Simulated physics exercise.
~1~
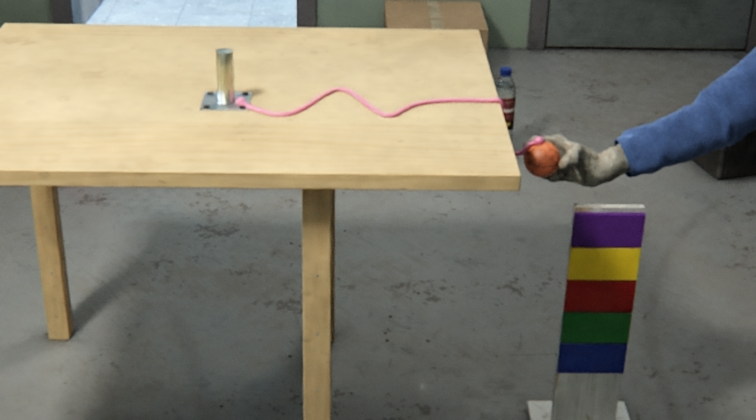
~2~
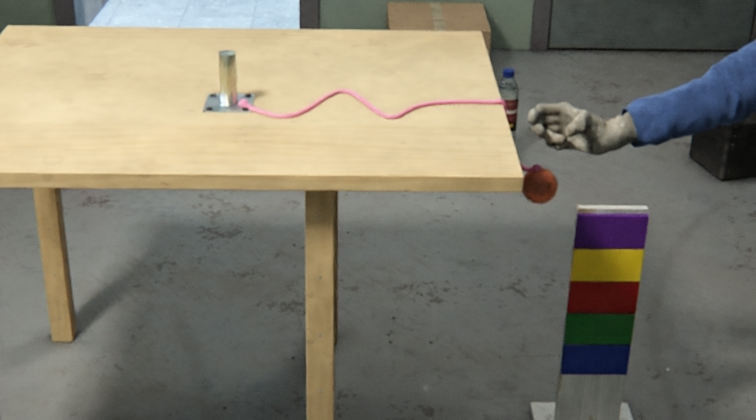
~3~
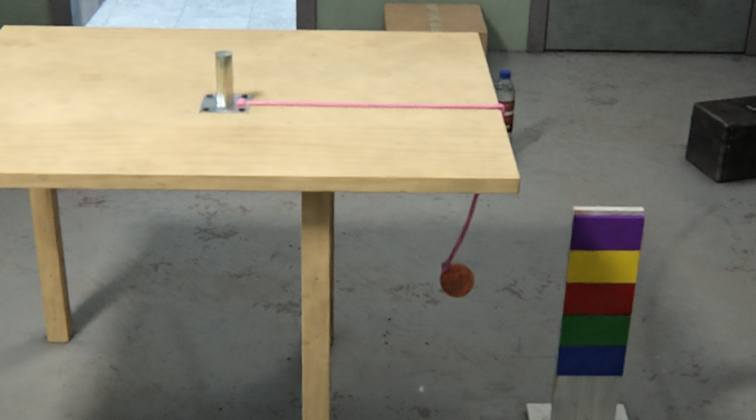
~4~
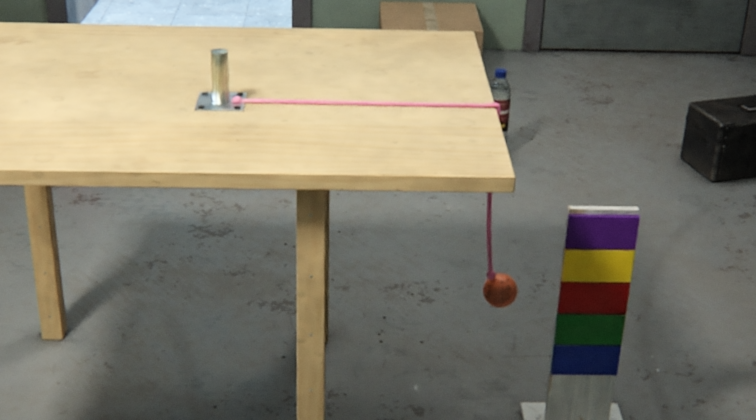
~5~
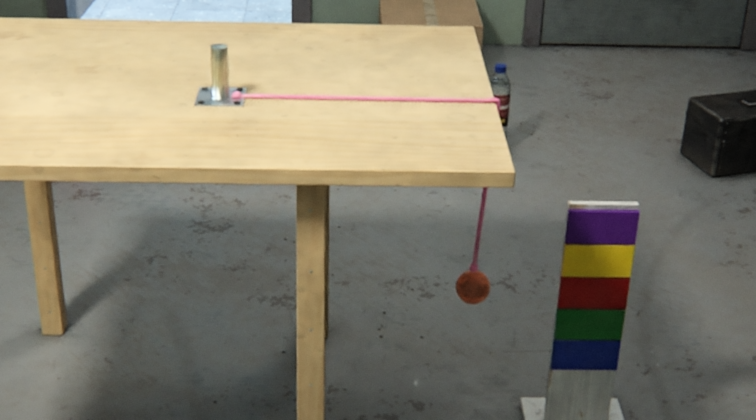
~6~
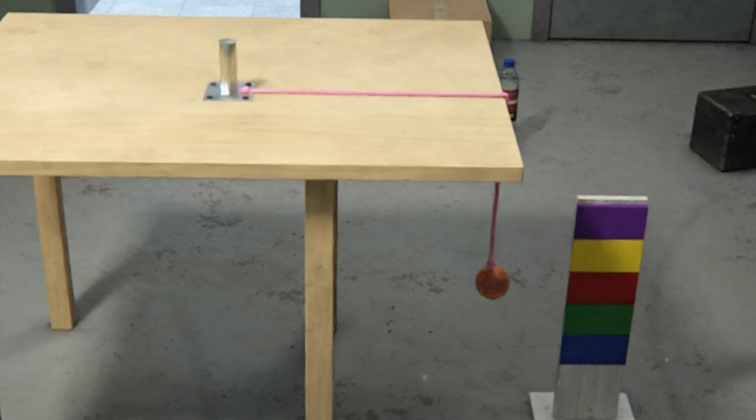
An orange ball on a slack pink cord tied to a metal post was let go by a gloved hand at the table's edge, dropped until the cord pulled straight, then swung gently from side to side, ending level with the red band.
